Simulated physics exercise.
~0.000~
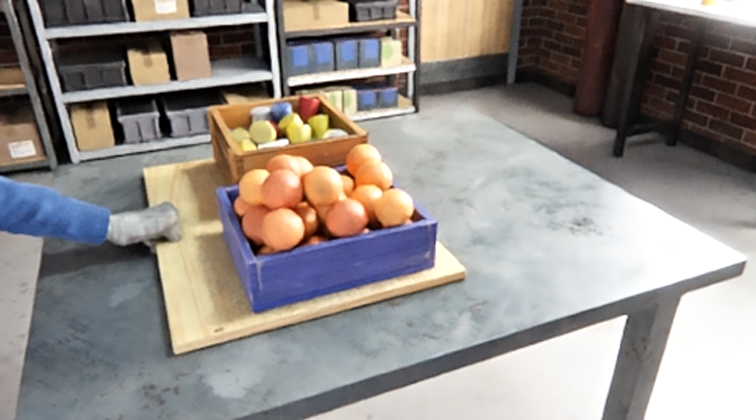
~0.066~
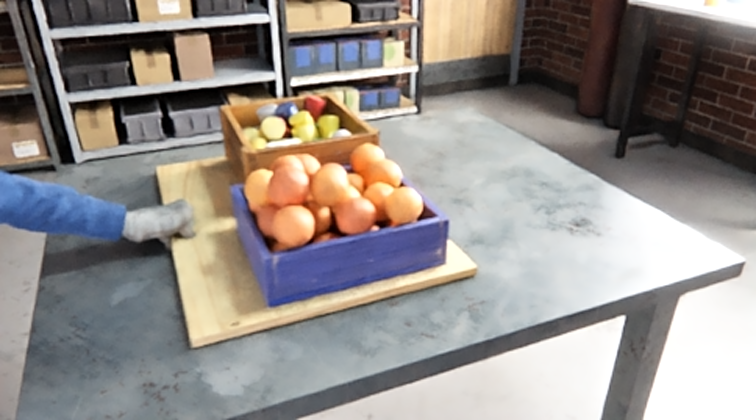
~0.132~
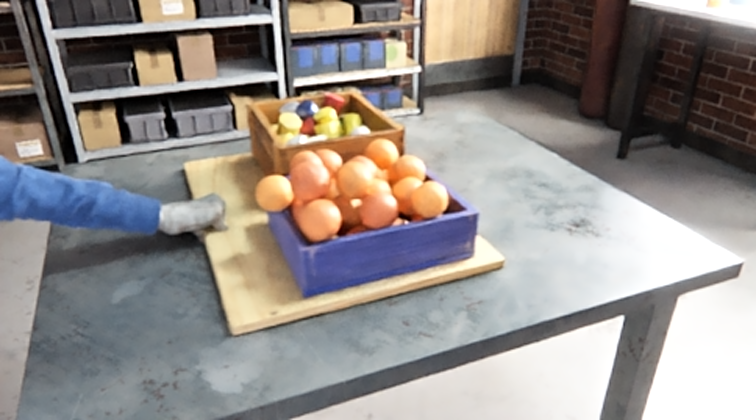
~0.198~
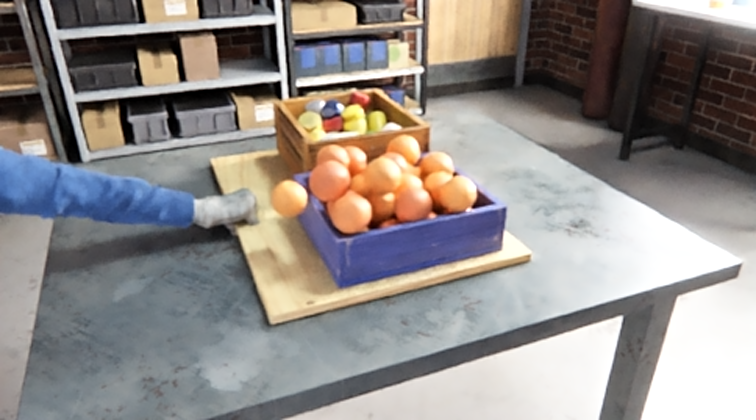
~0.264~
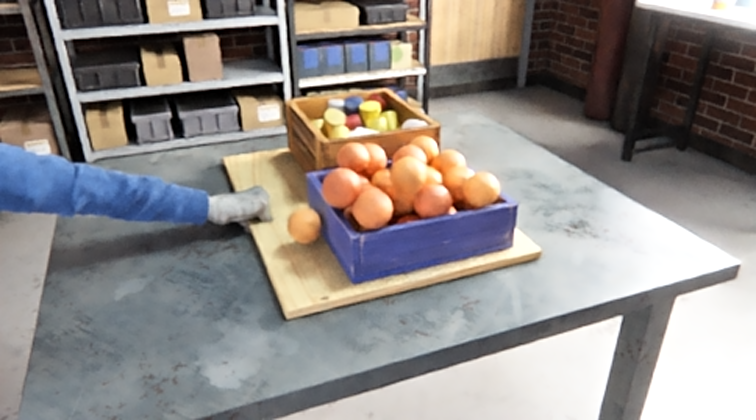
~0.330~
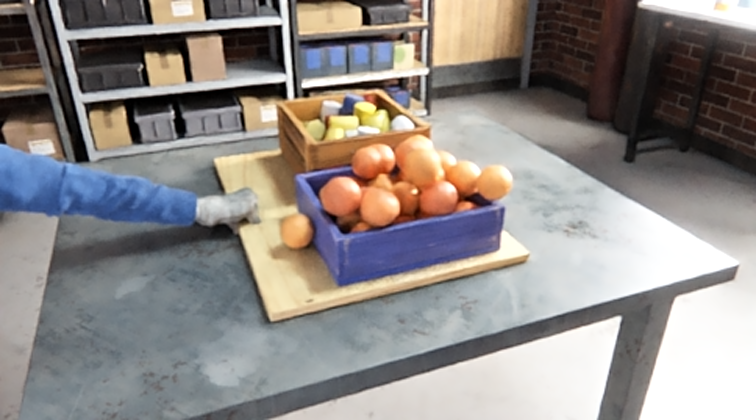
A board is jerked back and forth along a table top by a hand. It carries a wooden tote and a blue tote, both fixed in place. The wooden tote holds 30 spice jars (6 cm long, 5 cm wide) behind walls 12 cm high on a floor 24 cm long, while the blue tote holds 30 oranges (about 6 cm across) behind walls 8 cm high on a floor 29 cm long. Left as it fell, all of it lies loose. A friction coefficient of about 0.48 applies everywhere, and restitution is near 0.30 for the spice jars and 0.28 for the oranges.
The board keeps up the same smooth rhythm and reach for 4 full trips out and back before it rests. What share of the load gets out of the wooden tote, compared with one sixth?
The share lost from the wooden tote is below one sixth.
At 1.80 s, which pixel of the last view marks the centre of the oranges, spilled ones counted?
I'd put the middle close to (381, 219).
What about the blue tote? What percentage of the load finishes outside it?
Lost: Blue tote 35 per cent.
After 0.70 s, the wooden tote has all 30 and the blue tote is down by 4 of 30.
After 1.16 s, the wooden tote has all 30 and the blue tote is down by 7 of 30.
After 1.80 s, the wooden tote has all 30 and the blue tote is down by 10 of 30.
Outcome (at 2.62 s), the wooden tote has all 30 and the blue tote is down by 10 of 30. Asked share, 0 of 30, 0 per cent.
